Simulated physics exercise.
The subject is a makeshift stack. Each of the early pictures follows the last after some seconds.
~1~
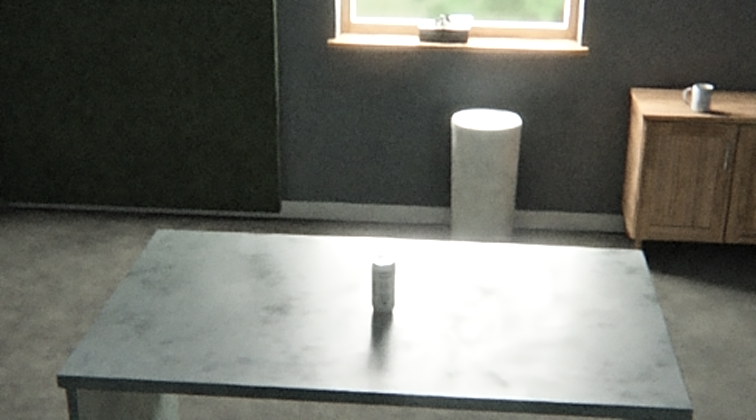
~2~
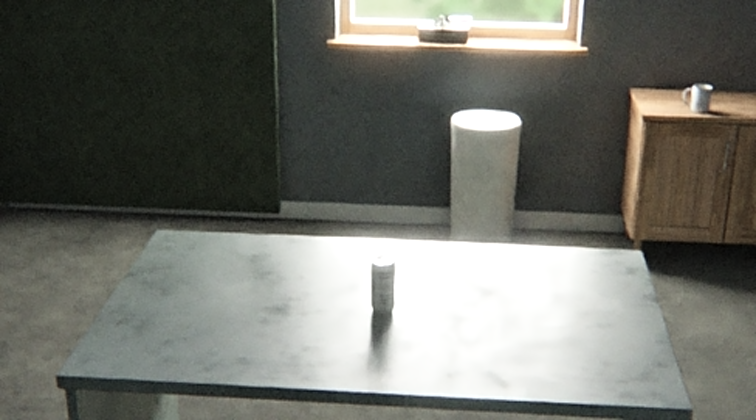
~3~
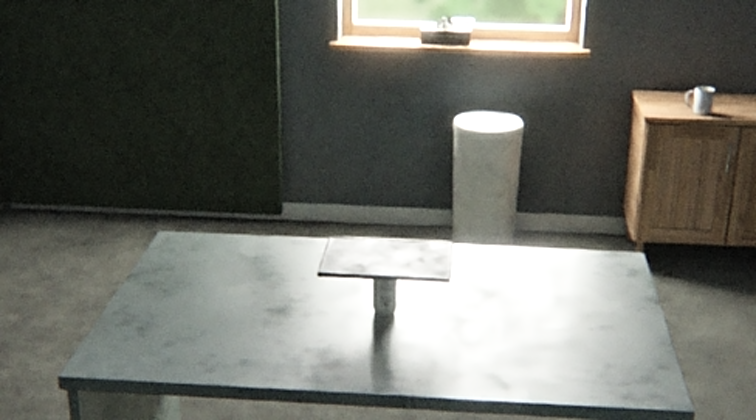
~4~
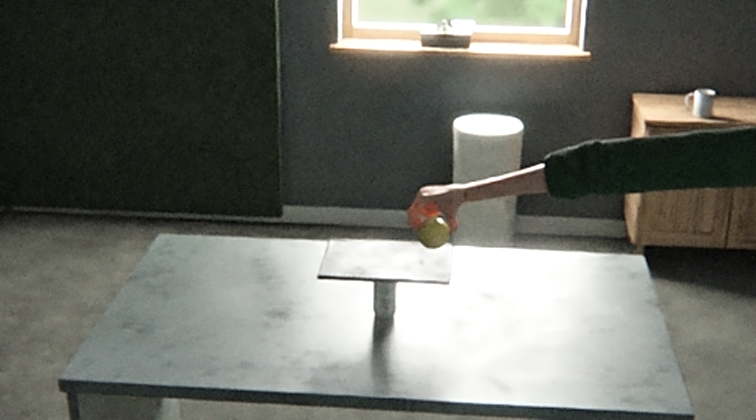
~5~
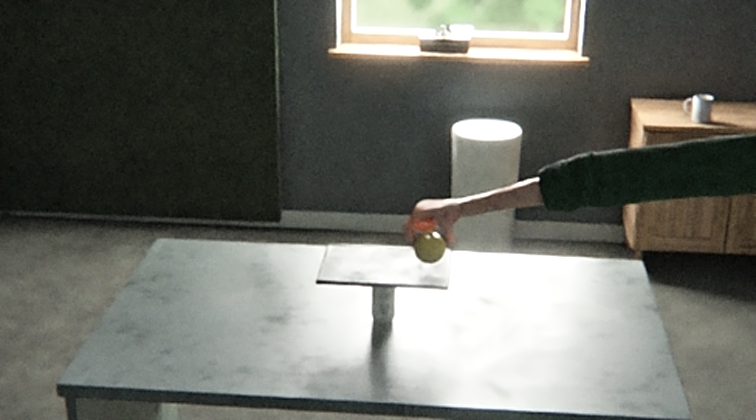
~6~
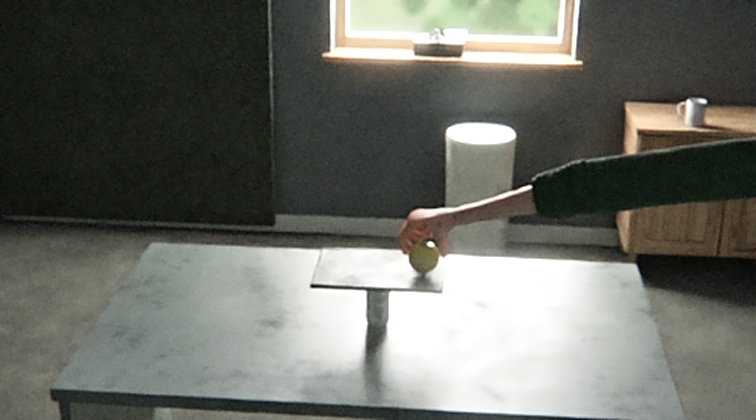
In a dim room with dark walls and a bright window, a grey table is seen from slightly above, the camera shifting slightly. A small pale can stands mid-table, with a white cylinder behind and a mug on a wooden cabinet at right. A flat dark lid appears atop the can, then a green-sleeved arm from the right lowers a yellow apple onto its right side.
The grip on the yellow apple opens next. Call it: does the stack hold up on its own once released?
Does not hold.
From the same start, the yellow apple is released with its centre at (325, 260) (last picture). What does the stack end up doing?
After that, it tumbles down.
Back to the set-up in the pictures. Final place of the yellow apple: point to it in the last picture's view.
Look around (434, 315) in the final frame.
Then, 0.50 s past the last view, yellow apple now fallen; black lid on its side.
Then, 1.20 s past the last view, black lid rocked 45° from its first pose; white can rocked 38° from its first pose.
Finally, fallen, yellow apple, black lid and white can. Final places as the last picture's camera would see them, yellow apple near (433, 315). The stack comes apart.
